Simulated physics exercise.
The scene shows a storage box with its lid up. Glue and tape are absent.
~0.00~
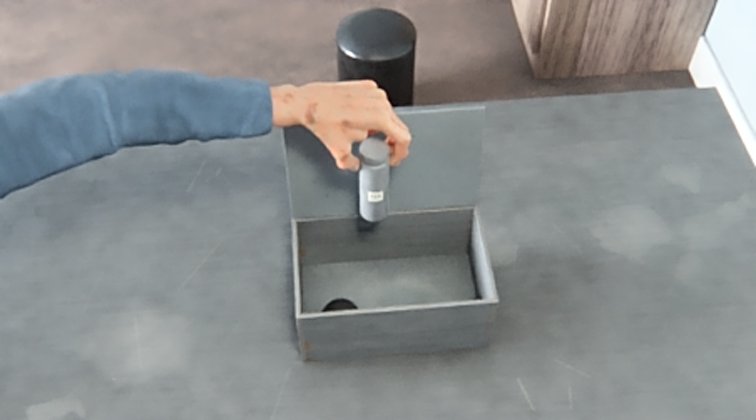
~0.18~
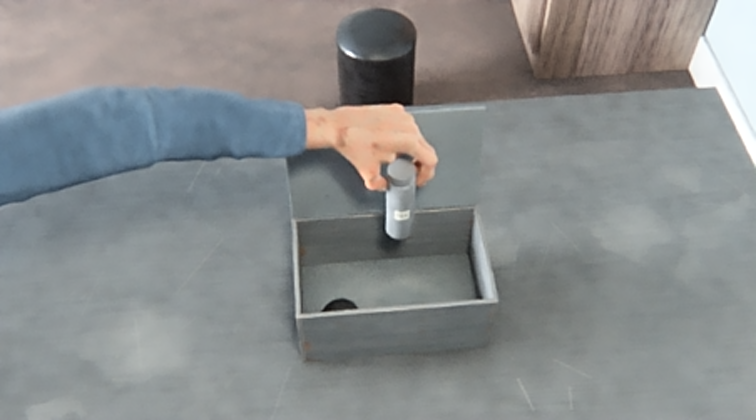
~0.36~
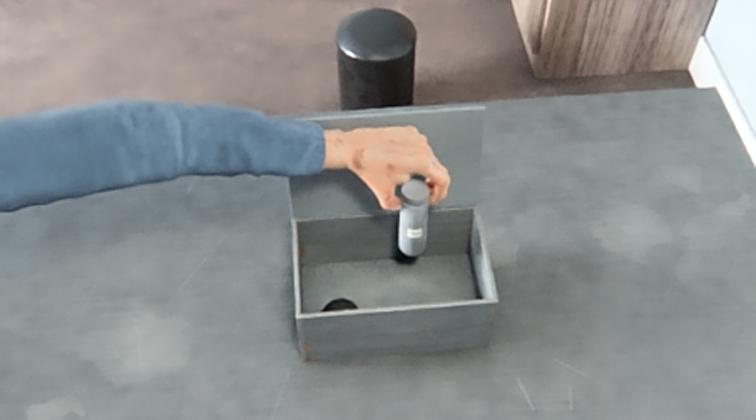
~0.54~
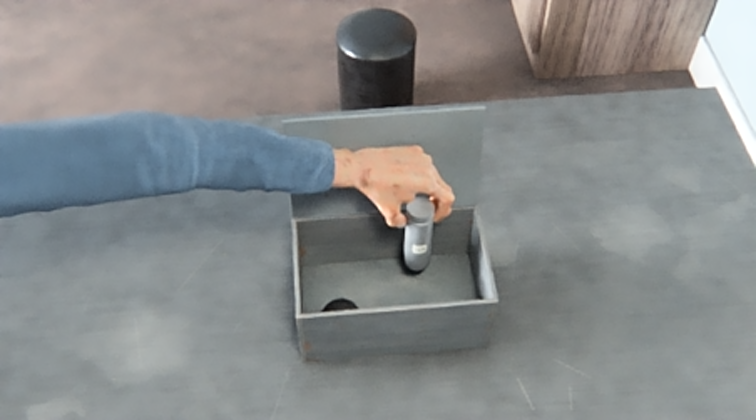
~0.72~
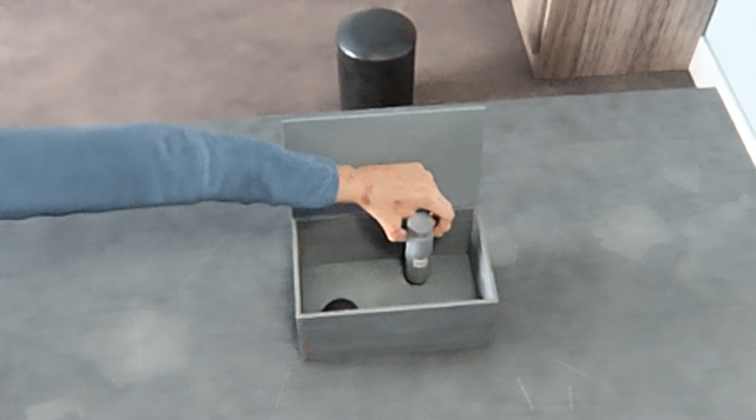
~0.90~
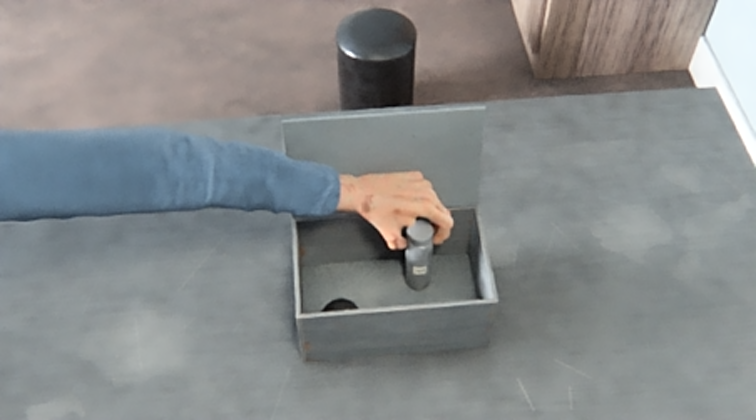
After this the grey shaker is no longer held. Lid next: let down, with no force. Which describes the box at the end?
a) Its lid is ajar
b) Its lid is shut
a, its lid is ajar.
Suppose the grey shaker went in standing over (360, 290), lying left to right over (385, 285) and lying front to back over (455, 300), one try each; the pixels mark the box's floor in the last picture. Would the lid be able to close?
Try 1: Lid stays raised; try 2: Lid goes down; try 3: Lid goes down.
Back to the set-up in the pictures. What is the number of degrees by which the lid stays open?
Some 25°.
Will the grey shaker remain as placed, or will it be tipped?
Observation: It keeps the set orientation.
After 1.90 s, lid starting down.
After 2.30 s, lid 72° above the rim.
After 2.60 s, lid 53° above the rim.
After 2.90 s, lid 30° above the rim.
In the end (3.4 s), lid 25° above the rim; both unmoved. At the end, from the last picture's camera, grey shaker near (419, 256).
